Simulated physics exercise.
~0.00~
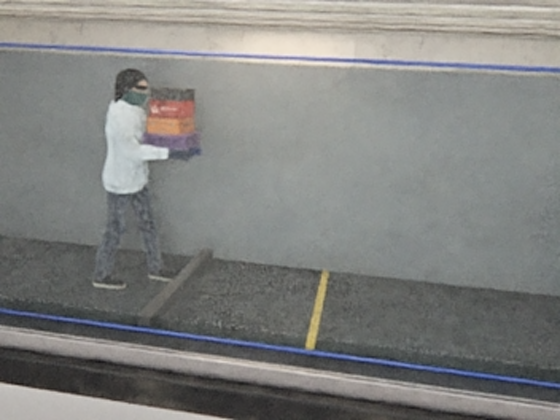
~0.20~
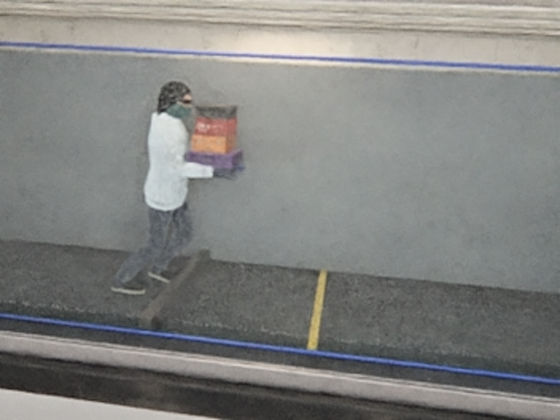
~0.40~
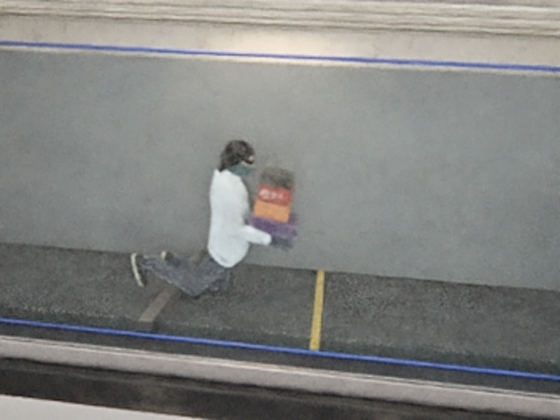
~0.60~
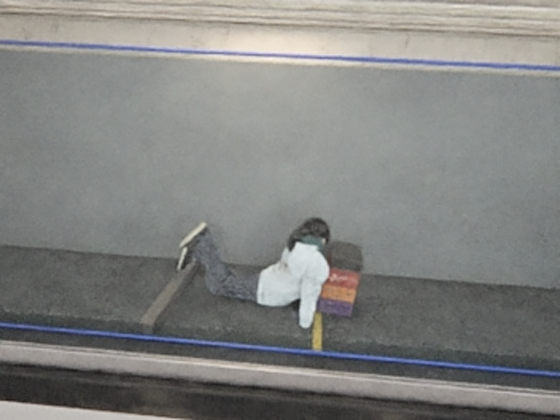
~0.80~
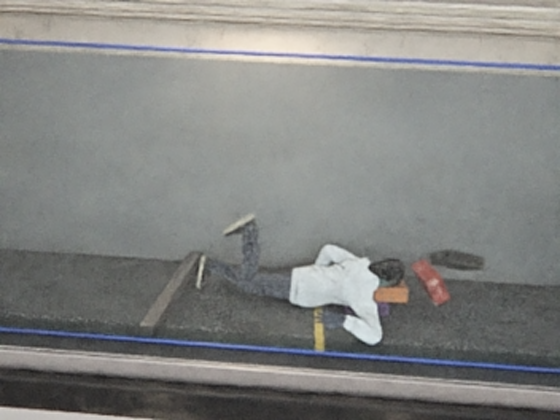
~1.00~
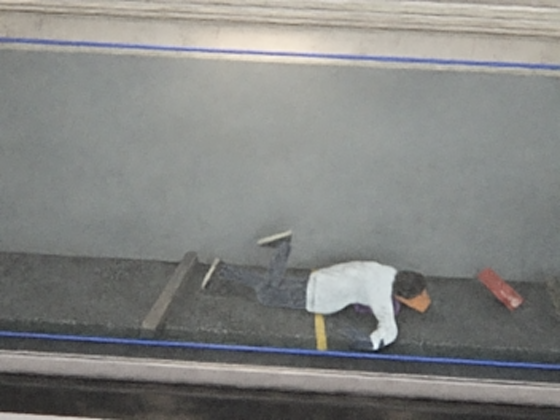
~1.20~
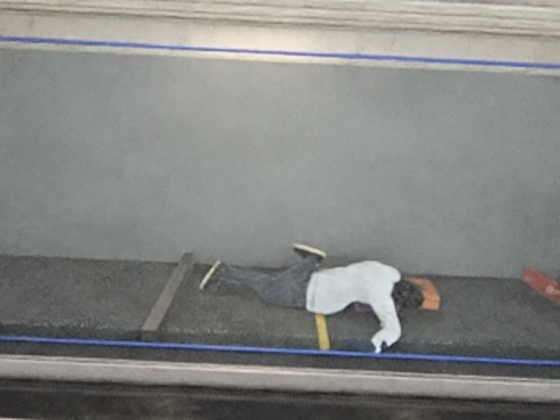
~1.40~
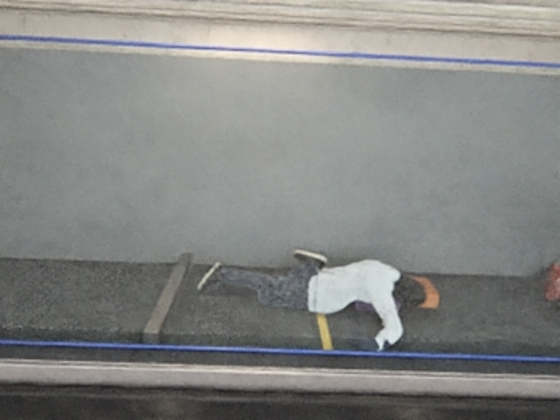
A masked person in a white top and dark trousers, seen from the side and slightly above, walks right along a dark walkway before a grey wall, carrying a stack of black, red, orange and purple boxes. At a low rail the person pitches forward, knees dropping, and falls face down across the yellow line as the stack lands beyond it. The boxes scatter, the black and red ones sliding farthest right. The person ends lying limp, head against the orange box past the line, with the red one at the right edge.
